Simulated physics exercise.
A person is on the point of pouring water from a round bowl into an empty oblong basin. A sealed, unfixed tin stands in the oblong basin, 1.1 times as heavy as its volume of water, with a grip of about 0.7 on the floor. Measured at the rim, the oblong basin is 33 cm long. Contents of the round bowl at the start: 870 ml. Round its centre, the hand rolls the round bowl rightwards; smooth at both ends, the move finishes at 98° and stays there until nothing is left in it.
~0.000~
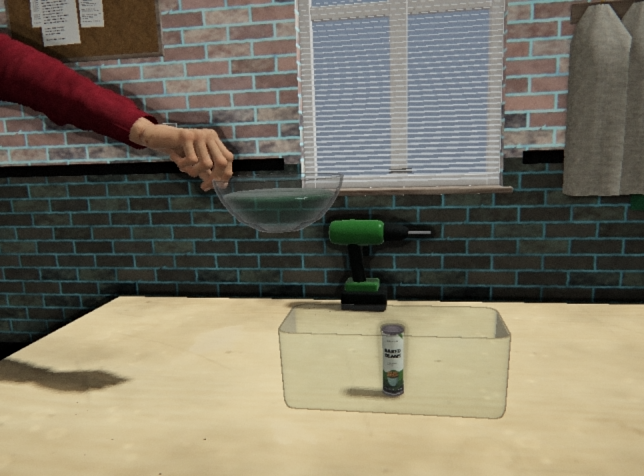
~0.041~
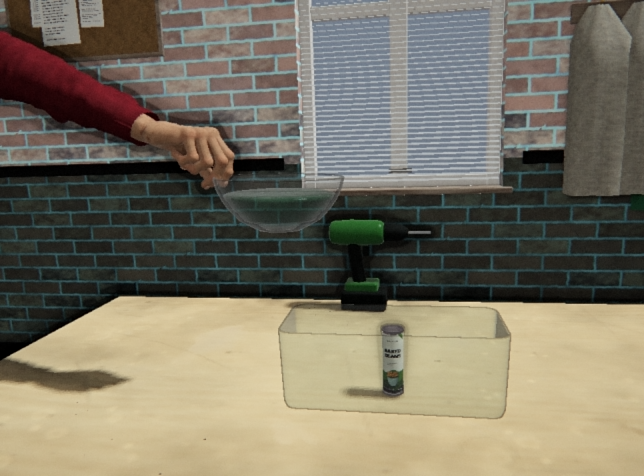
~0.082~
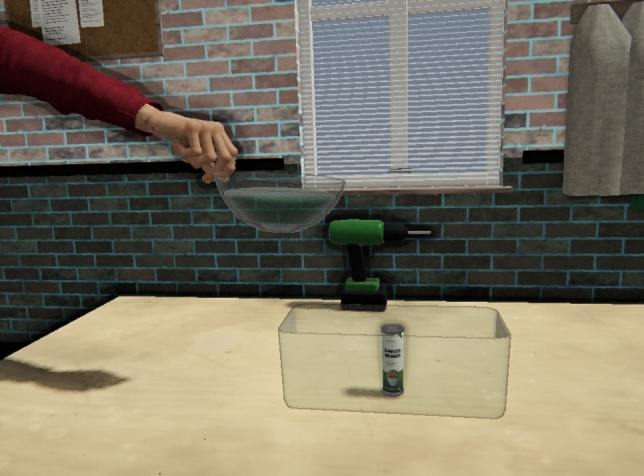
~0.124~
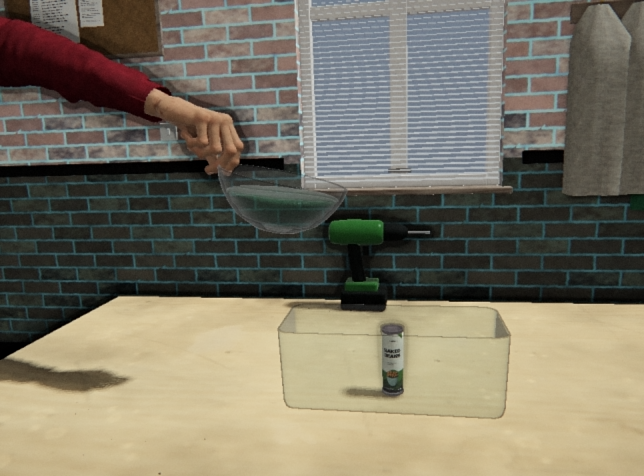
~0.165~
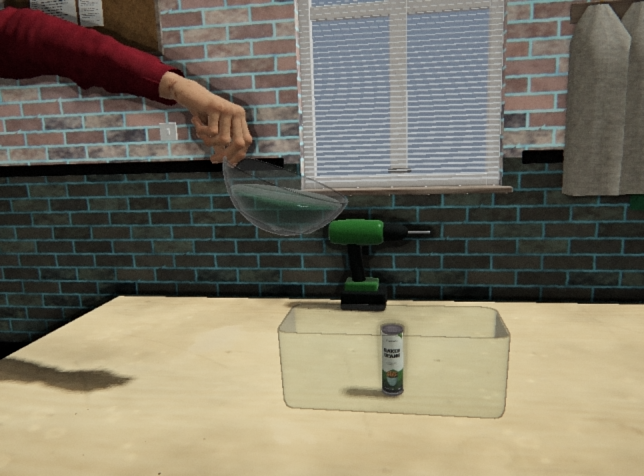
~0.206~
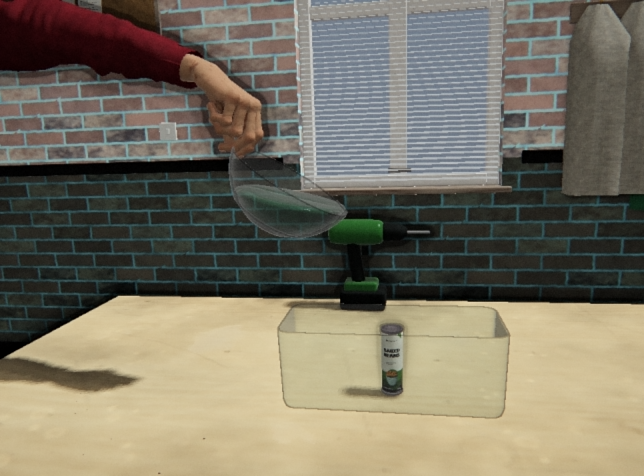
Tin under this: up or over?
My bet is it won't last.
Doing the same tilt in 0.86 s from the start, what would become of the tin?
Then the tin does not tip.
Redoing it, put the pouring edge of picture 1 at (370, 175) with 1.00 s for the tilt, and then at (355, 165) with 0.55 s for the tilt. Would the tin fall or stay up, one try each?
Try 1: Still standing; try 2: Still standing.
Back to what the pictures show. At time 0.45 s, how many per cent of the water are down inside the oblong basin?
30 %, roughly.
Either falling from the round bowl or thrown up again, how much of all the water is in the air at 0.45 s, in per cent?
Around 64 in a hundred.
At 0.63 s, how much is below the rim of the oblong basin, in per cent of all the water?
My estimate is about 92 percent.
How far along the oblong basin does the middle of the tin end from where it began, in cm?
9.5 cm.
By 0.45 s the tilt is 94° and 7 per cent is still to pour; the tin stands where it began.
By 0.63 s the tilt is 98° and 0 per cent is still to pour; the tin leans 6°.
By 0.82 s the tilt is 98° and 0 per cent is still to pour; the tin lies on its side.
By 1.02 s the tilt is 98° and 0 per cent is still to pour; the tin lies on its side.
At rest the tin lies on its side.
